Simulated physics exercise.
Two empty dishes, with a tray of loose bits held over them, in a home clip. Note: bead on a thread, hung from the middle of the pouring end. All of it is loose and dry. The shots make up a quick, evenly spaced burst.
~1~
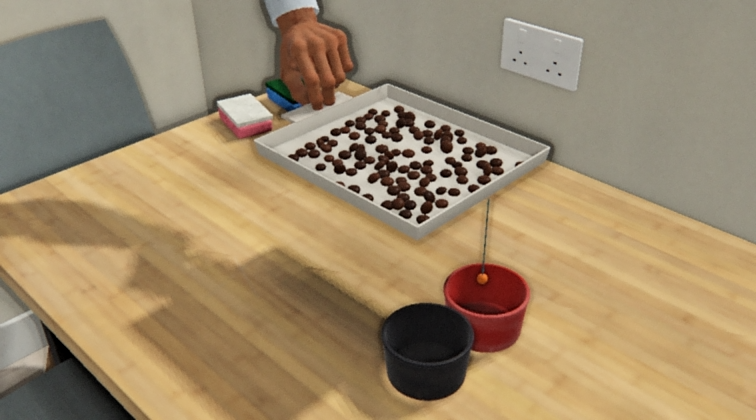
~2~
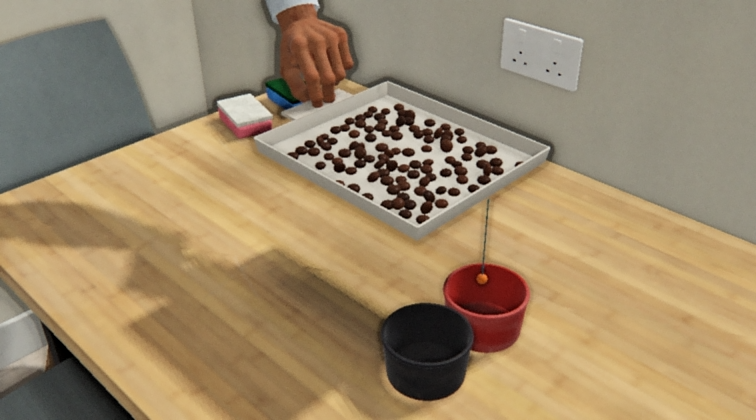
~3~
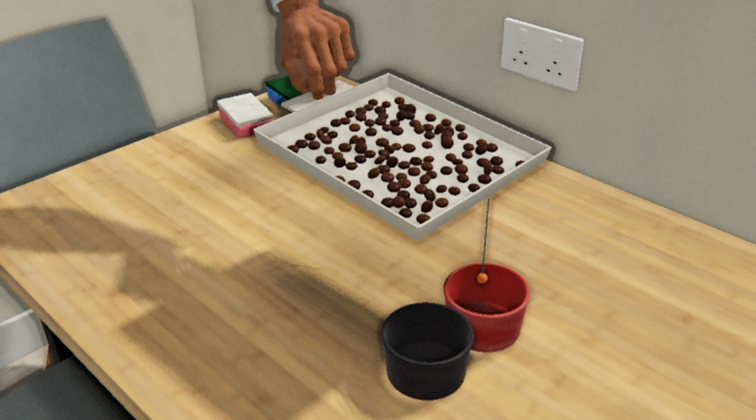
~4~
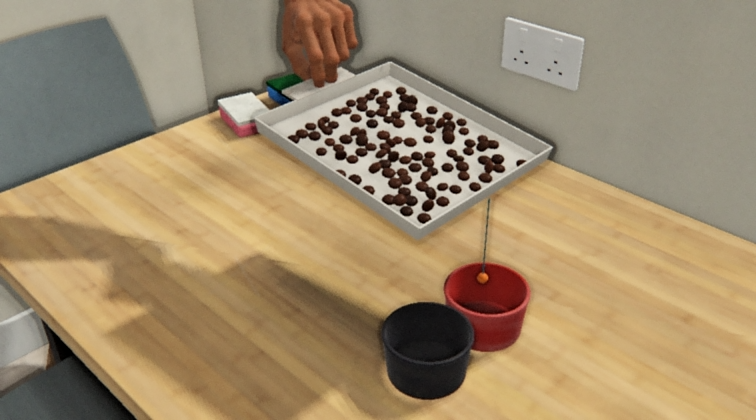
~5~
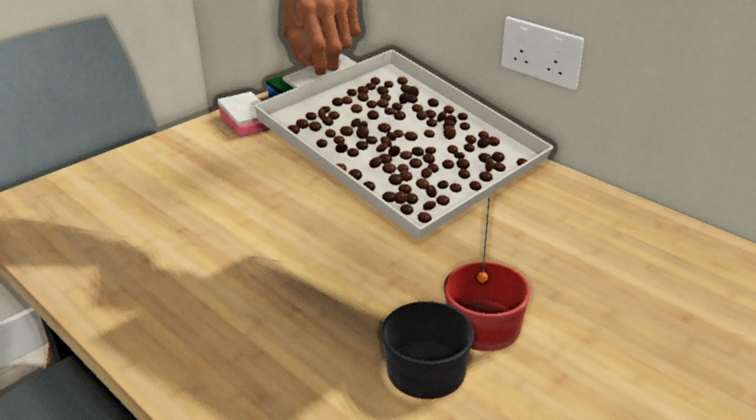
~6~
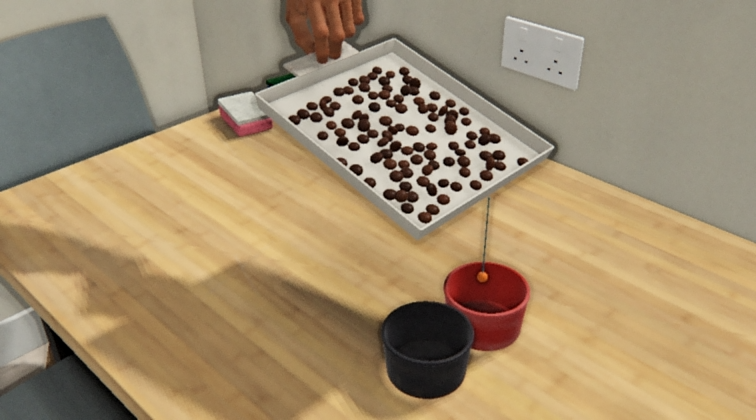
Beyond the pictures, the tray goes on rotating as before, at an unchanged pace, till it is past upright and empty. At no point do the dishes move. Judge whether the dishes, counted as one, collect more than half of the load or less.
The dishes collect the minority.
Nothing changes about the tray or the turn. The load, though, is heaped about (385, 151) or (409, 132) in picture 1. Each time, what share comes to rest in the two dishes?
Roughly 20 per cent, then roughly 20 per cent.
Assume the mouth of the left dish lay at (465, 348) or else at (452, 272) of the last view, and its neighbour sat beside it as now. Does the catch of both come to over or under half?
For the two places in order: A majority share, a minority share.
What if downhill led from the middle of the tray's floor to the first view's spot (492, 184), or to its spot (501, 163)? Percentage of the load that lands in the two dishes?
Near 10 % and 0 %.
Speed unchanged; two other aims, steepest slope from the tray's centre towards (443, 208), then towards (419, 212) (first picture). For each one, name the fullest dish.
Case one goes to the left-side dish, case two to the left-side dish.
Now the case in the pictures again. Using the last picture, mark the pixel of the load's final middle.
It settles centred around (531, 368).
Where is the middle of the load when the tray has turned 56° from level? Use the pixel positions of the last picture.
Near (467, 156).
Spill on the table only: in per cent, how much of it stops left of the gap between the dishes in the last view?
0 per cent, about.
Shortly afterwards, tray tipped steeply; the whole lot on the tray.
Next, tray tipped right over; the bulk on the tray; a little outside both; only a few in the air.
Some moments later, tray tipped past a quarter turn; a little in the left dish; a little in the right dish; the bulk outside both.
In the end, tray tipped past a quarter turn; a little in the left dish; a little in the right dish; the bulk outside both.
